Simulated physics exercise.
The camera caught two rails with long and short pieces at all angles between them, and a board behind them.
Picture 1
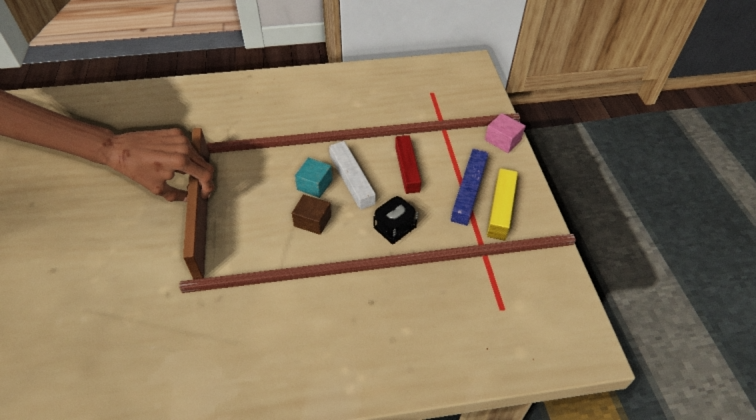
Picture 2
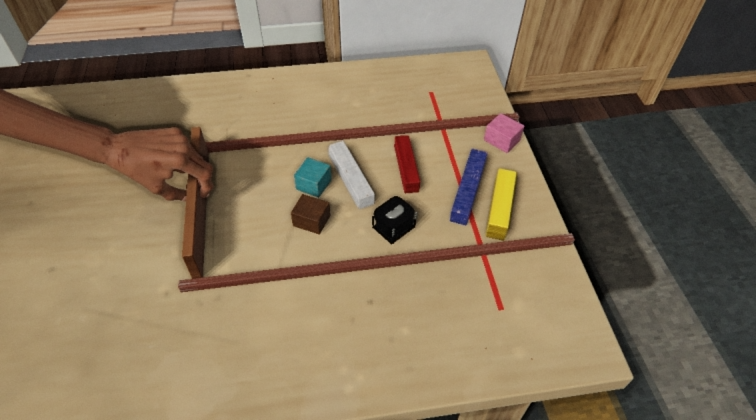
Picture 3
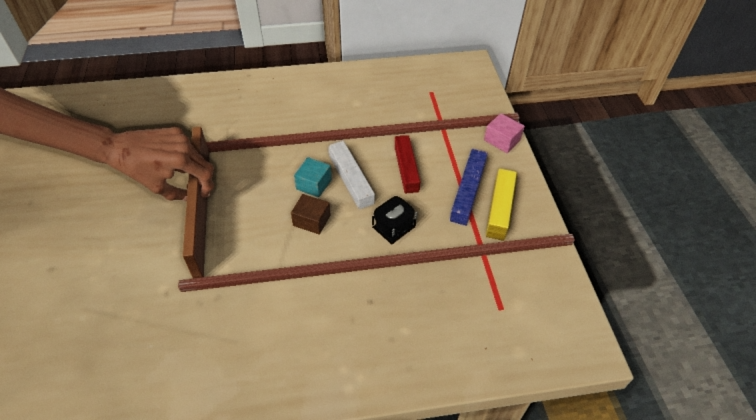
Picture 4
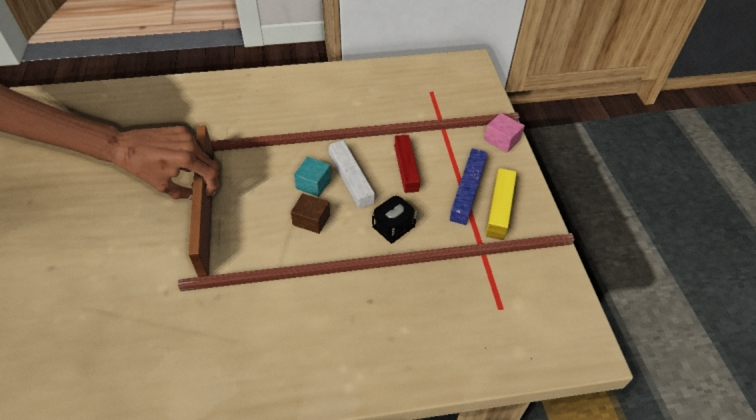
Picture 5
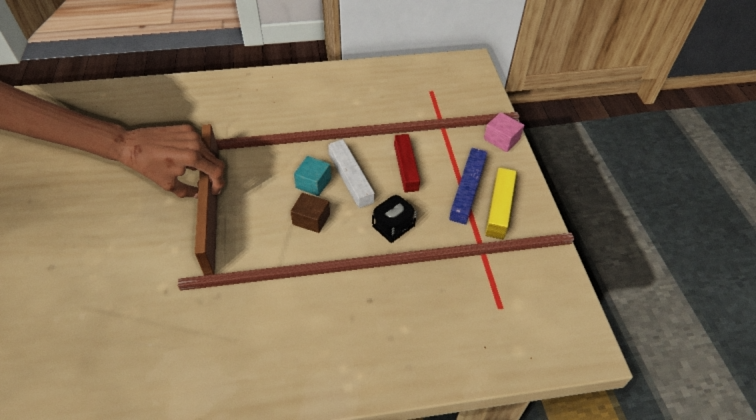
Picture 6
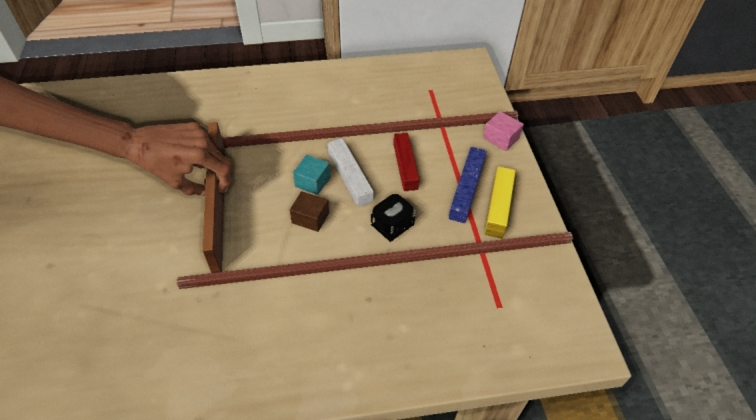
On a wooden table, a hand held a brown board upright between two rails, then slid it slightly right toward the scattered colored blocks and sticks, which stayed put by the red line.
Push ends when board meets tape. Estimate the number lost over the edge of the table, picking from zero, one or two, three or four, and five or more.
Lost over the edge: Zero.
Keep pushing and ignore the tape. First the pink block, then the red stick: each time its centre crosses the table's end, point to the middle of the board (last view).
First it's close to (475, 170), next close to (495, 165).
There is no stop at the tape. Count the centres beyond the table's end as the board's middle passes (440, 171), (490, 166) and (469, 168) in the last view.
0; 3; 0.
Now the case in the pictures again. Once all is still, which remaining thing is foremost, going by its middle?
The one out in front is the pink block.
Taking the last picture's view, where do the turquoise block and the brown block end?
The turquoise block finishes at (467, 155); the brown block finishes at (479, 187).
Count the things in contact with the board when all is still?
All in all, 3.
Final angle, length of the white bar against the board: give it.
Somewhere near 5 degrees, I'd say.
A little later, none off yet; pink block at rest near (503, 131); yellow stick at rest near (500, 202); blue bar at rest near (468, 184).
Next, none off yet; pink block at rest near (503, 131); yellow stick moving near (505, 202); blue bar shifted a little near (491, 185).
When it is over, the number that fall off is zero.
